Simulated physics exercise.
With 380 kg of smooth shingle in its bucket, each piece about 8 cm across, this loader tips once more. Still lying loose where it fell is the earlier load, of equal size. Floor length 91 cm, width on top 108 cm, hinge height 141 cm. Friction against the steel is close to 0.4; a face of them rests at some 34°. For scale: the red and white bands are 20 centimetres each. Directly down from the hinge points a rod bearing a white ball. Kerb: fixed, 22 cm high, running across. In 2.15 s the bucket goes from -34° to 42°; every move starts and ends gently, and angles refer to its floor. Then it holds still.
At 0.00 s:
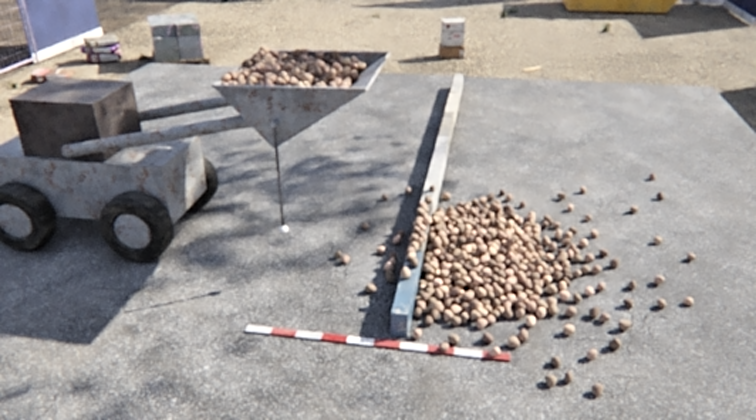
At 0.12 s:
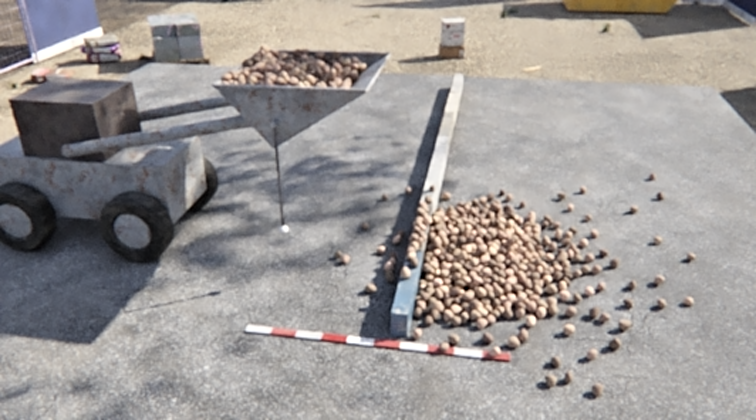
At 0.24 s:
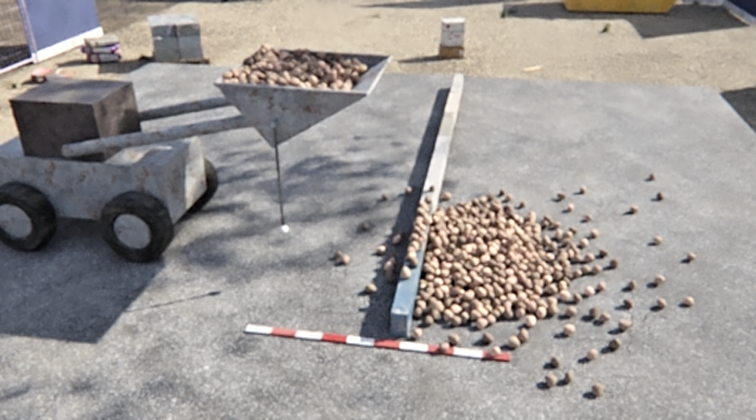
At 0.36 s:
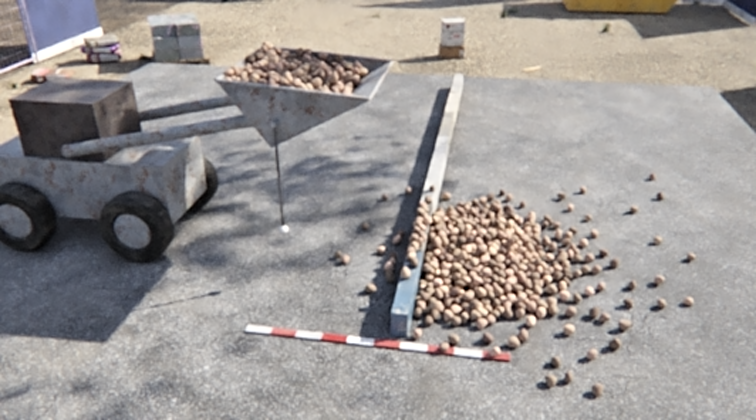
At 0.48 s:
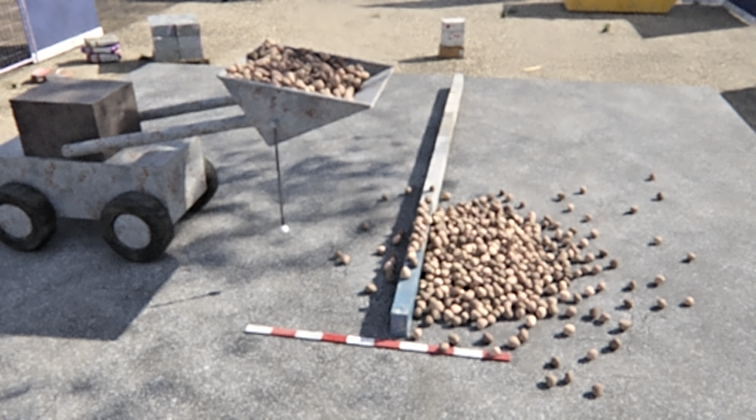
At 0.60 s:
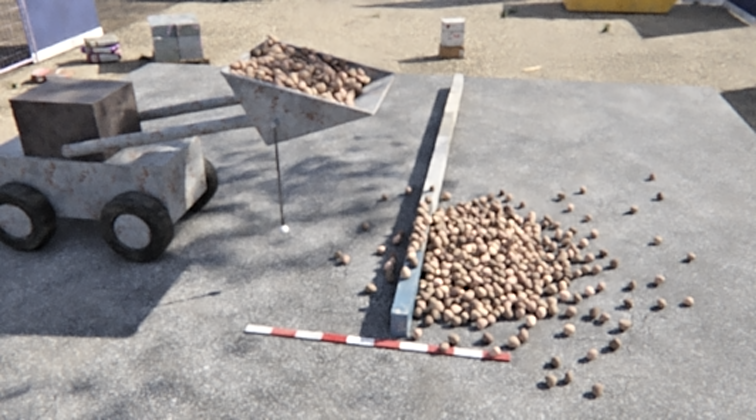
In this clip, a toy-like grey loader holds a raised bucket full of brownish stones, which slowly tilts a little forward to the right, while a loose pile of similar stones lies still beside a long kerb.
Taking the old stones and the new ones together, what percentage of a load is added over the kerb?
About 17 per cent.
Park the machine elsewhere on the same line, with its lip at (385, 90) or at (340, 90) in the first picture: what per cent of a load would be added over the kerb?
Some 50 percent first and 0 percent second.
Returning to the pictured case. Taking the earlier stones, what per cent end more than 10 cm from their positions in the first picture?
Around 5 in a hundred.
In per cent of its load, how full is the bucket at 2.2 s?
About 10 per cent is held.
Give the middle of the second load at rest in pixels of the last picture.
Centre: Approx. (391, 240).
After 1.6 s the floor is at 30°; in per cent of one load, 88 in the bucket, 18 on this side of the kerb, 94 over the kerb; the foremost stones are at (662, 240).
After 2.2 s the floor is at 42°; in per cent of one load, 10 in the bucket, 87 on this side of the kerb, 103 over the kerb; the foremost stones are at (662, 240).
After 2.6 s the floor is at 42°; in per cent of one load, 0 in the bucket, 90 on this side of the kerb, 109 over the kerb; the foremost stones are at (662, 240).
After 5.2 s the floor is at 42°; in per cent of one load, 0 in the bucket, 89 on this side of the kerb, 111 over the kerb; the foremost stones are at (662, 240). Net gain over the kerb, 17.
